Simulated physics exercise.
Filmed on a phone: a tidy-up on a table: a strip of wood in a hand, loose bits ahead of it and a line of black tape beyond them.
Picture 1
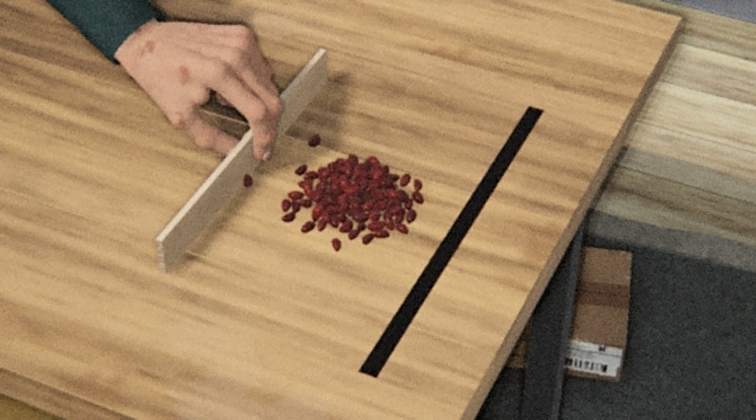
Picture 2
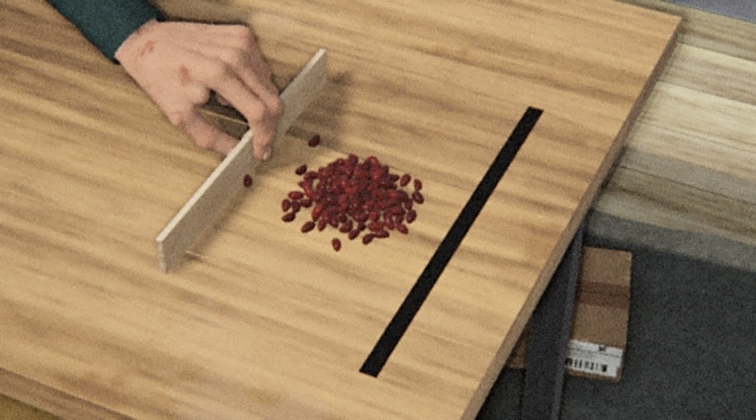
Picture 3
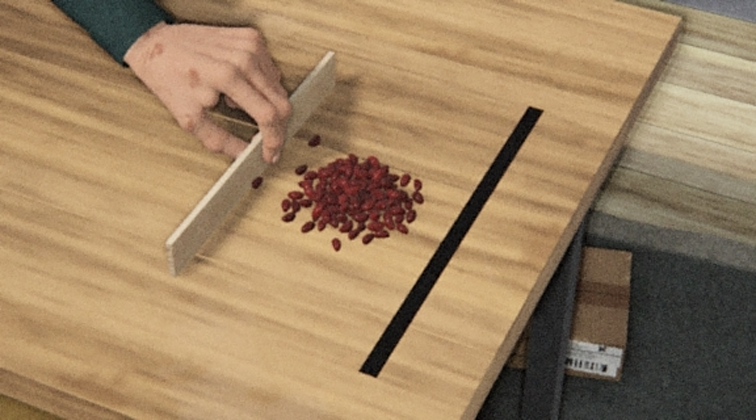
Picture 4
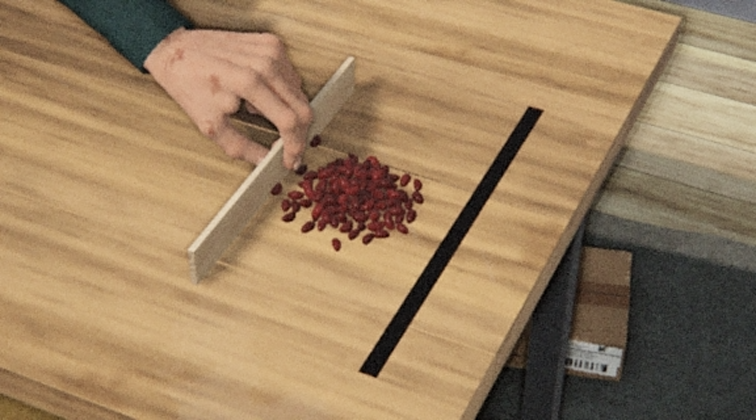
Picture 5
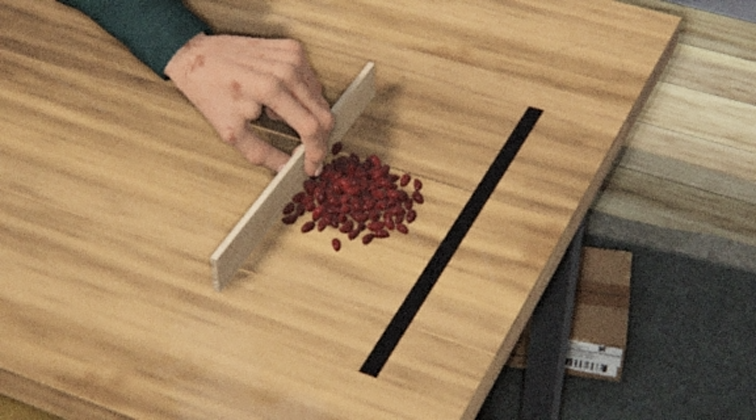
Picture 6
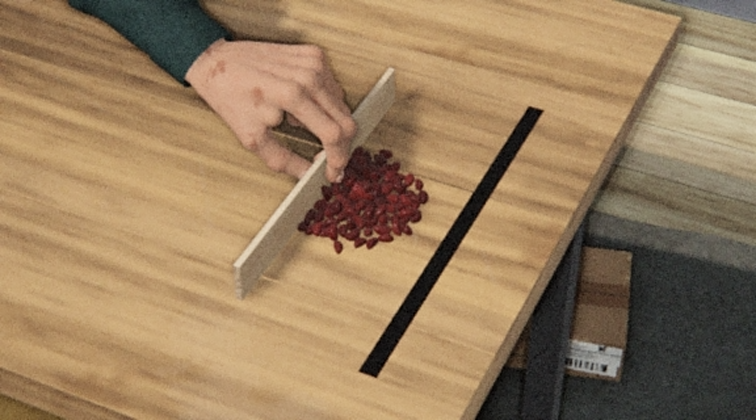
To begin with, a hand holds a pale strip of wood still on a wooden table, left of a heap of dark red beans and a line of black tape. The hand then slides the strip rightward, nudging a few stray beans, and finally presses into the heap, shifting most of it slightly right.
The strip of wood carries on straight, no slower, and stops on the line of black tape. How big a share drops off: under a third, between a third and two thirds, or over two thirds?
It pushes less than a third off the end.
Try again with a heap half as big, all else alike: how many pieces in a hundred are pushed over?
Some 0 per cent.
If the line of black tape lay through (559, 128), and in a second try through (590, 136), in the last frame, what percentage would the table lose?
First some 50, then 90 per cent.
Soon, strip of wood still moving, near (397, 182); heap all on the table, its front near (479, 250).
A while on, strip of wood stopped at the black tape; heap a stray few over the edge.
Towards the end, strip of wood stopped at the black tape; heap a small part over the edge.
Finally, strip of wood stopped at the black tape; heap a small part over the edge.
